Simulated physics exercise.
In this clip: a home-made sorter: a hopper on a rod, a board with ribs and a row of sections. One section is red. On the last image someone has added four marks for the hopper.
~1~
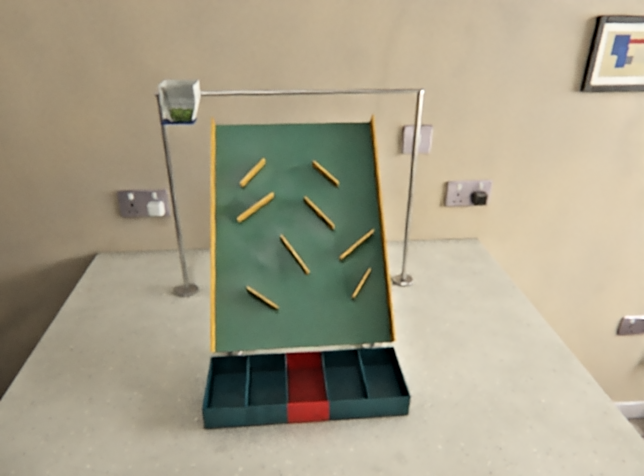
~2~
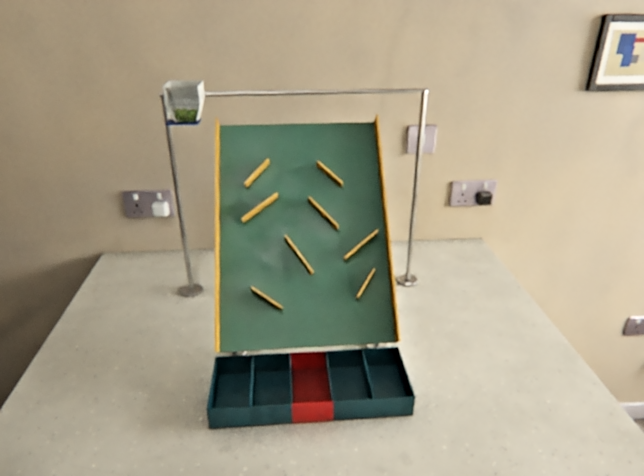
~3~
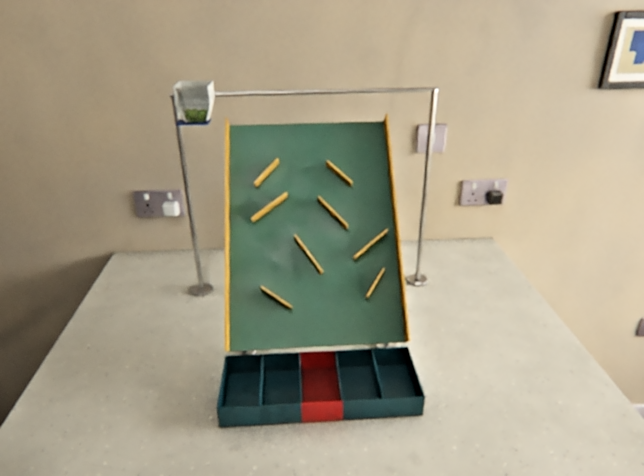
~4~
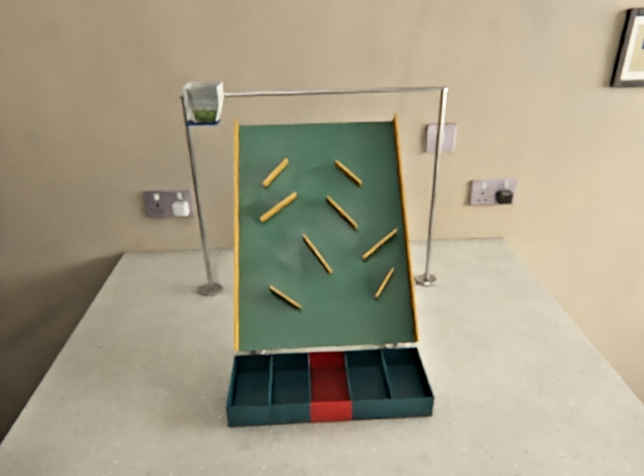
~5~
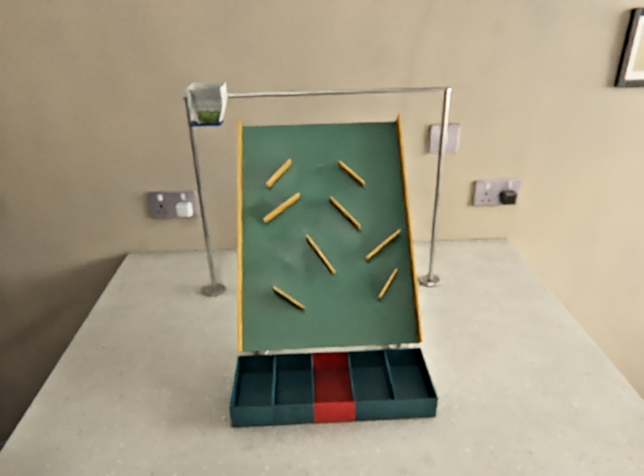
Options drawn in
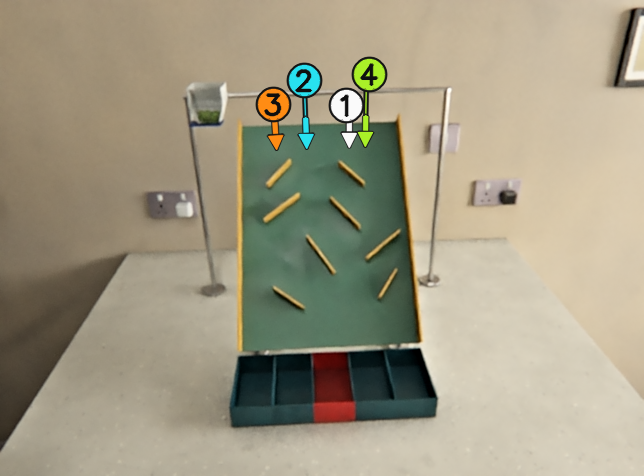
Only the camera moves, shifting slightly left so that the whole setup slides a little to the right in view, while the hopper, board and sections stay still. A clear hopper of green dried peas hangs at the left of a metal rod, above a sloping green board with yellow ribs and five sections, the middle one red. Everything stands on a pale tabletop against a beige wall, seen from the front and slightly above.
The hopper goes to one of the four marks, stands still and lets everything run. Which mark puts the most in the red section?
Mark 4.
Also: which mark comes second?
That would be 1.
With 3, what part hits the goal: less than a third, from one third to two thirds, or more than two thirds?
Less than a third.
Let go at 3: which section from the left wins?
The first from the left.
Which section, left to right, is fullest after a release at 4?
The third.
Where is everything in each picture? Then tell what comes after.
The first picture shows hopper at (182, 112), dried peas, door shut.
The second picture shows ribs (245, 183) to (268, 158), (318, 161) to (343, 183), (242, 219) to (277, 193).
The third picture shows ribs (318, 196) to (348, 226), (295, 235) to (322, 271), (355, 257) to (387, 229).
The fourth picture shows ribs (270, 286) to (300, 307), (376, 296) to (394, 268).
The fifth picture shows red section at (334, 411), number 3 of 5 from the left.
On the marked copy, mark 1 meets the board at (349, 142); mark 2 meets the board at (306, 143); mark 3 meets the board at (276, 144); mark 4 meets the board at (365, 141).
With 1, about half in the red section, about half in other sections, a stray few outside the box.
With 2, a small part in the red section, most in other sections, a small part outside the box.
With 3, none in the red section, nearly all in other sections, a small part outside the box.
With 4, about two thirds in the red section, about a third in other sections.
